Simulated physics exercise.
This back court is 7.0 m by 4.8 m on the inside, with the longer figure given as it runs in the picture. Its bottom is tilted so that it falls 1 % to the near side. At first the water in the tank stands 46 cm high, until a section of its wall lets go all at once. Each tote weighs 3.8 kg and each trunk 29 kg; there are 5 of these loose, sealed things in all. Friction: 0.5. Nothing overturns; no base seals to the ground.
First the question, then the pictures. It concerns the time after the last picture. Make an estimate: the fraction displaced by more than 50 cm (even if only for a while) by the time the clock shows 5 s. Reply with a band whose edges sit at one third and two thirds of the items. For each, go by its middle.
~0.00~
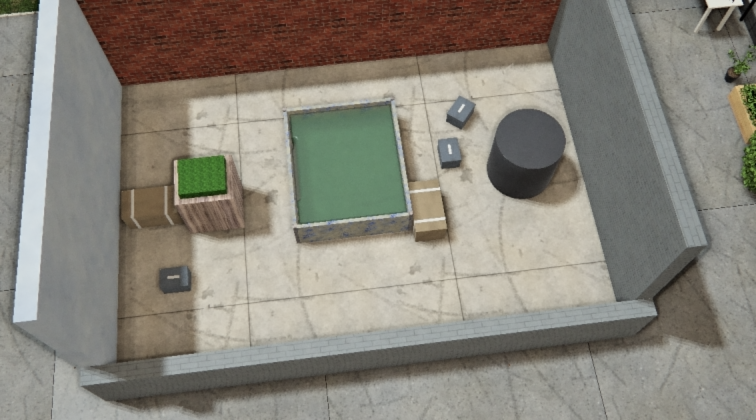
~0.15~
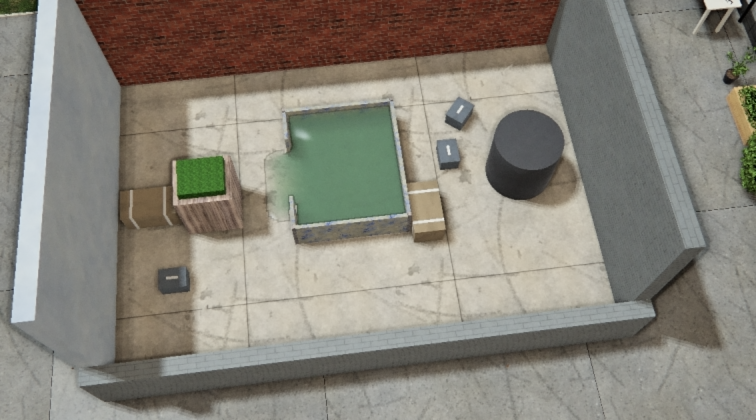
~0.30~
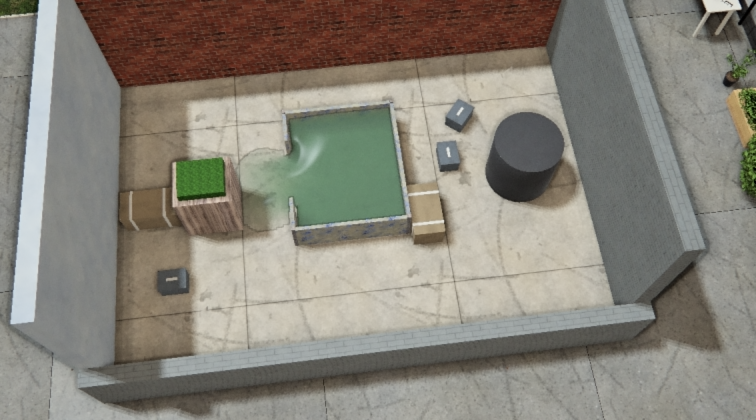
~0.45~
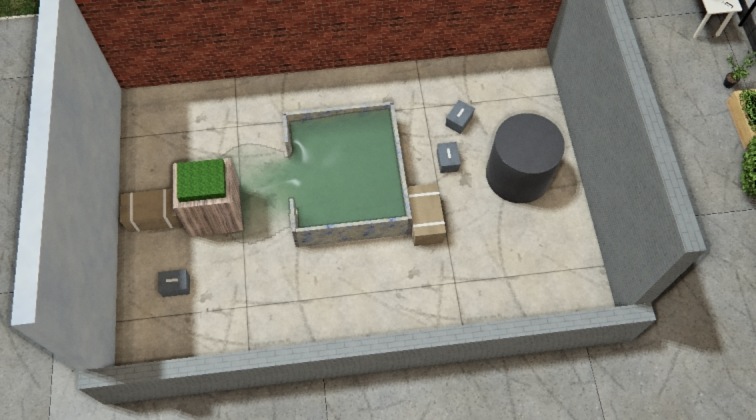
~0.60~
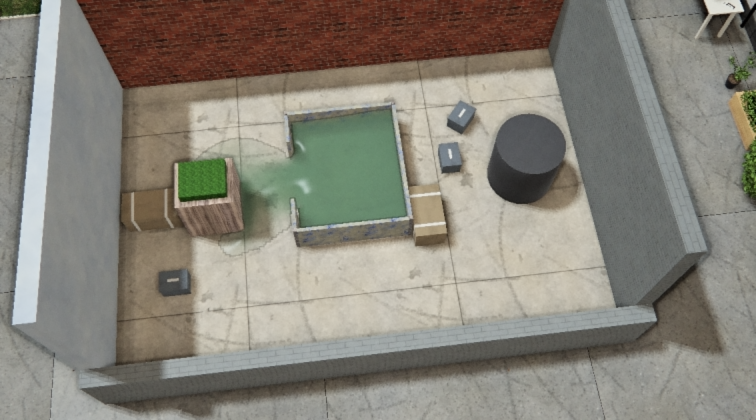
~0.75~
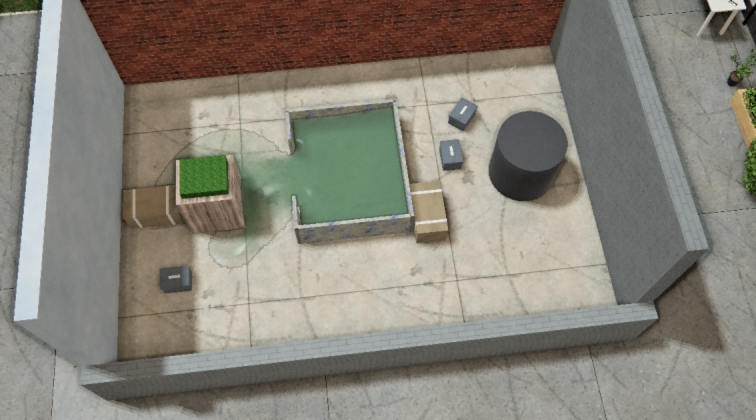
Band: Under one third.
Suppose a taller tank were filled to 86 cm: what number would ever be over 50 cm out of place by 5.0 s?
You'd get 2 in that case.
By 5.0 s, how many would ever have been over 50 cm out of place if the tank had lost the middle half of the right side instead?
Result: 2 of them.
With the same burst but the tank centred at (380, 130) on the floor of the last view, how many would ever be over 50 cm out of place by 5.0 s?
Count: 1.
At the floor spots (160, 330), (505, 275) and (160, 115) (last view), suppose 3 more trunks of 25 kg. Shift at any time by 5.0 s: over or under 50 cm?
Each in turn ends up within the limit, within the limit, beyond the limit.
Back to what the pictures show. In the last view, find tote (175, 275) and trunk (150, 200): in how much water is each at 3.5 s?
Roughly 2 and 4 cm.
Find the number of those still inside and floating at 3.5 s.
By my count, 0.
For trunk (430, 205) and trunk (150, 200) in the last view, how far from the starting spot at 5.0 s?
In that order: 0 cm, 60 cm.
After 1.1 s 0 of 5 are over 50 cm from their spots; 0 afloat.
After 2.2 s 0 of 5 are over 50 cm from their spots; 0 afloat.
After 3.5 s 0 of 5 are over 50 cm from their spots; 0 afloat.
After 5.0 s 1 of 5 are over 50 cm from their spots, and 1 have been at some point; 2 afloat.
